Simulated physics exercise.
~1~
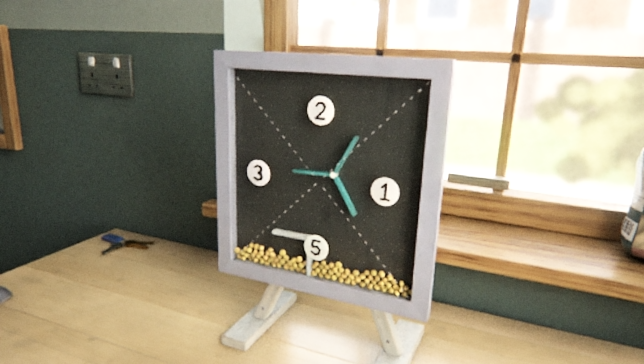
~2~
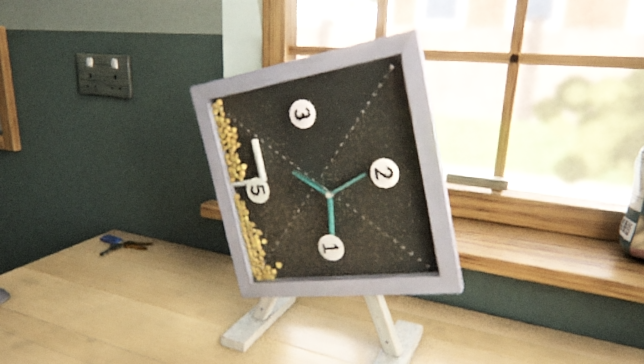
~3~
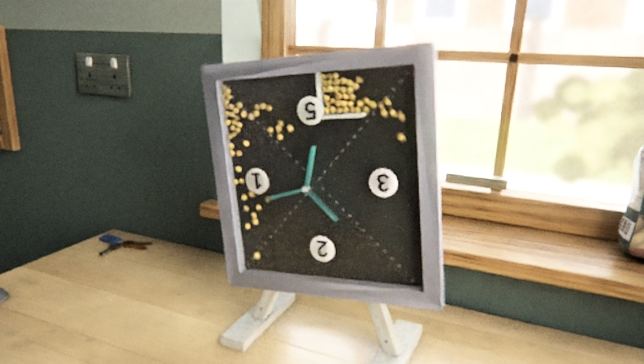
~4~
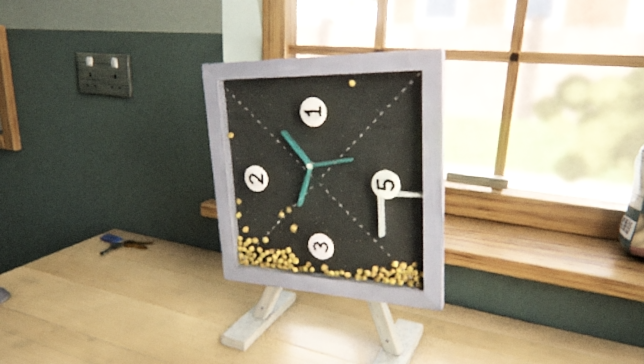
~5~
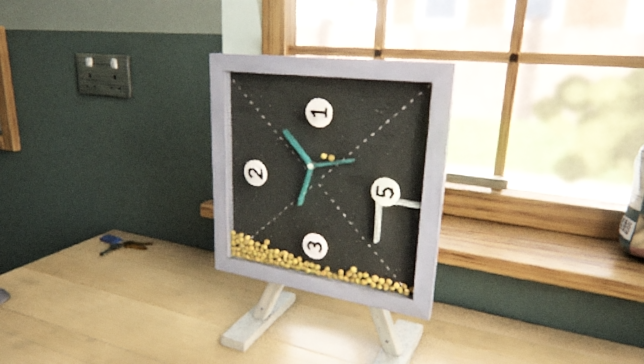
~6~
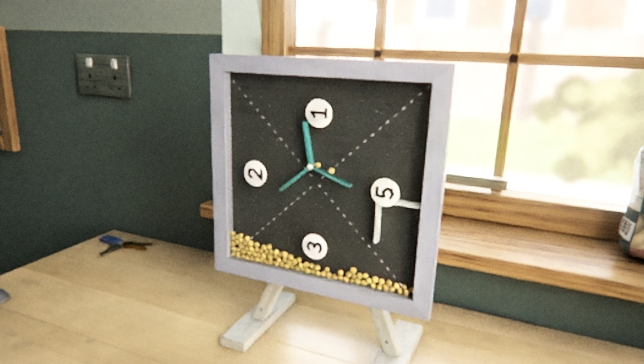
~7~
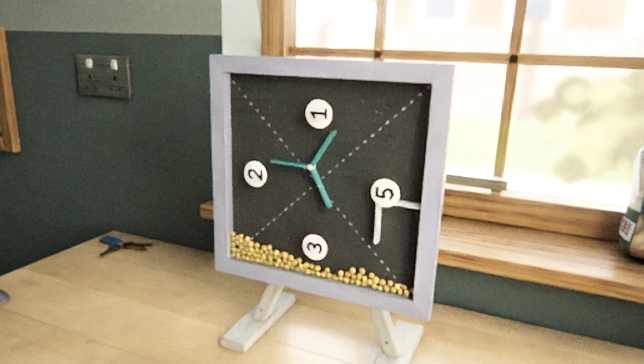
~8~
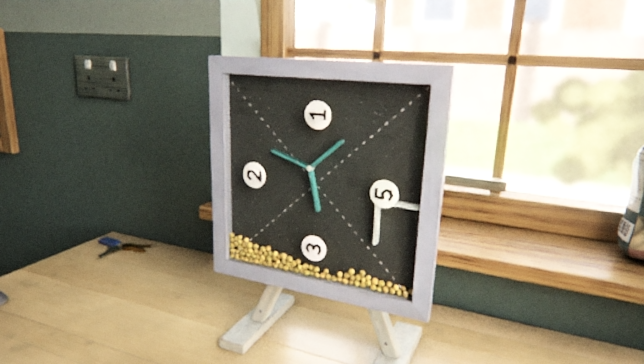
On a wooden table by a window, a framed square panel turns clockwise, its beads tumbling before settling along the bottom edge.
